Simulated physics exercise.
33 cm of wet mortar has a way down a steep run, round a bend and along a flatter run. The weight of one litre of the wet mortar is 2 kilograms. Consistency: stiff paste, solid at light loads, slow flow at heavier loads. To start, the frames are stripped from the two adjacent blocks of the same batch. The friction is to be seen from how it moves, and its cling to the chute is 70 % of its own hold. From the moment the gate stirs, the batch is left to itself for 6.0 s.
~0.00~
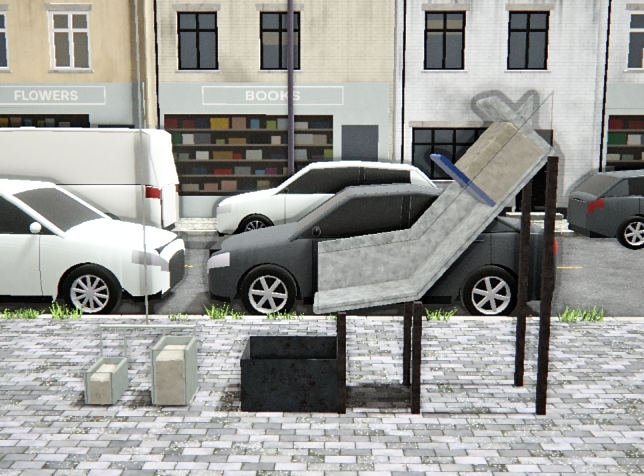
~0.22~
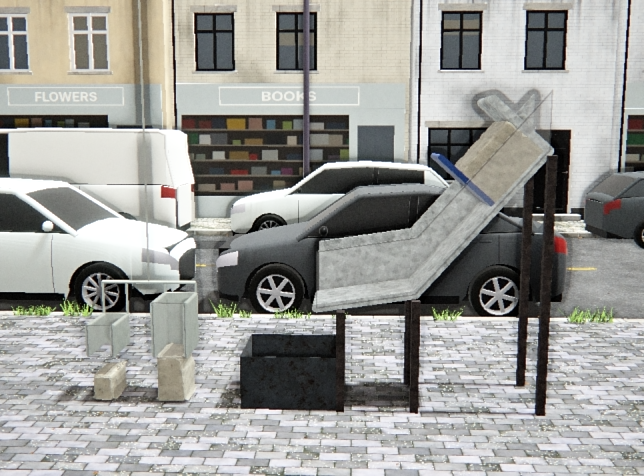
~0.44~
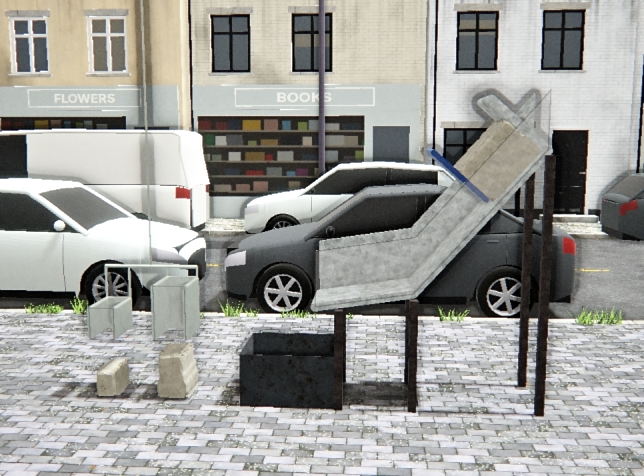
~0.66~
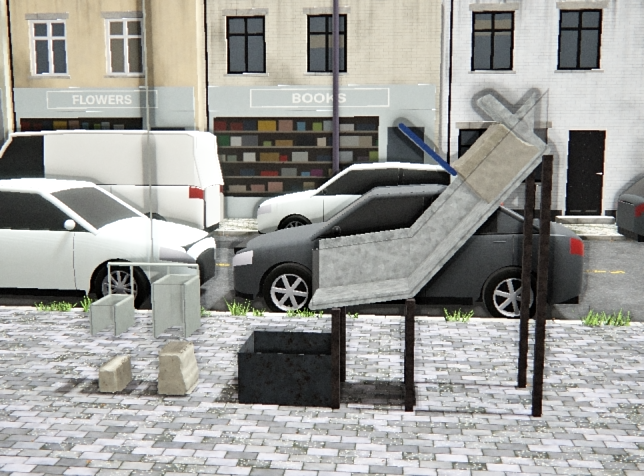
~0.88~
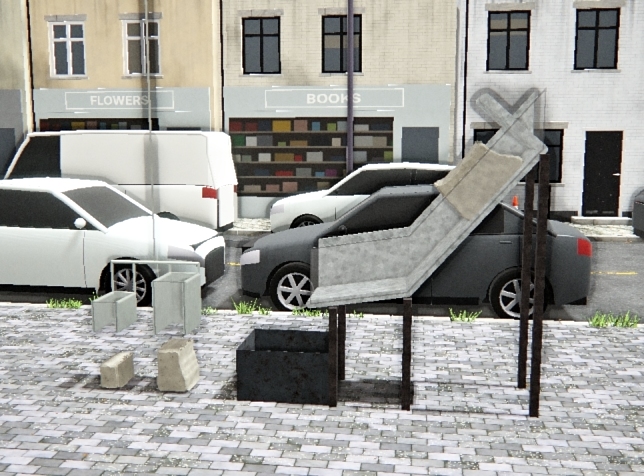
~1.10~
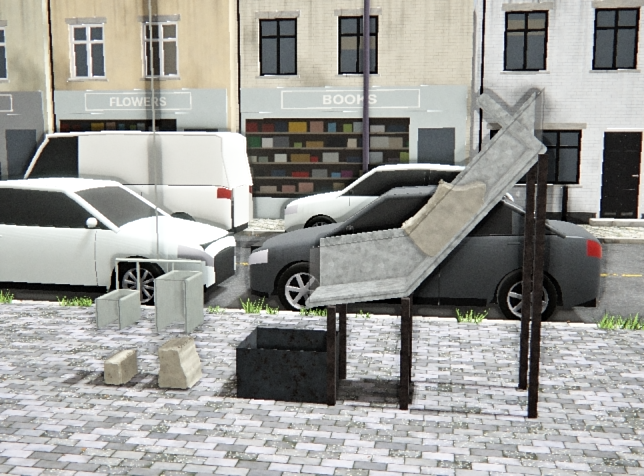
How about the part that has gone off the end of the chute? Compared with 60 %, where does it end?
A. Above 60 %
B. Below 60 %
Answer: B.
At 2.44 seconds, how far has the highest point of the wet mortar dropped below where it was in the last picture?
Measured change: About 62 cm.
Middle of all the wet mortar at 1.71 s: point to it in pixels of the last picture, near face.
(327, 289), roughly.
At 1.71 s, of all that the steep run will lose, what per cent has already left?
100 per cent.
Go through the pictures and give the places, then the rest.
The first frame shows front end of the wet mortar at (466, 169); test blocks 20 cm, 36 cm high (left to right).
The second frame shows front end of the wet mortar at (464, 169); test blocks 20 cm, 35 cm high (left to right).
The third frame shows front end of the wet mortar at (462, 168); test blocks 20 cm, 34 cm high (left to right).
The fourth frame shows front end of the wet mortar at (457, 166); test blocks 20 cm, 33 cm high (left to right).
The fifth frame shows front end of the wet mortar at (440, 186); test blocks 20 cm, 33 cm high (left to right).
The sixth frame shows front end of the wet mortar at (405, 228); test blocks 20 cm, 33 cm high (left to right).
By 1.71 s, none is on the steep run, all on the flatter one and 0 % past the end.
By 2.44 s, none is on the steep run, 49 % on the flatter one and 51 % past the end.
By 3.17 s, none is on the steep run, 49 % on the flatter one and 51 % past the end.
By 3.89 s, none is on the steep run, 49 % on the flatter one and 51 % past the end.
By 6.39 s, at the end, none is on the steep run, 49 % on the flatter one and 51 % past the end.
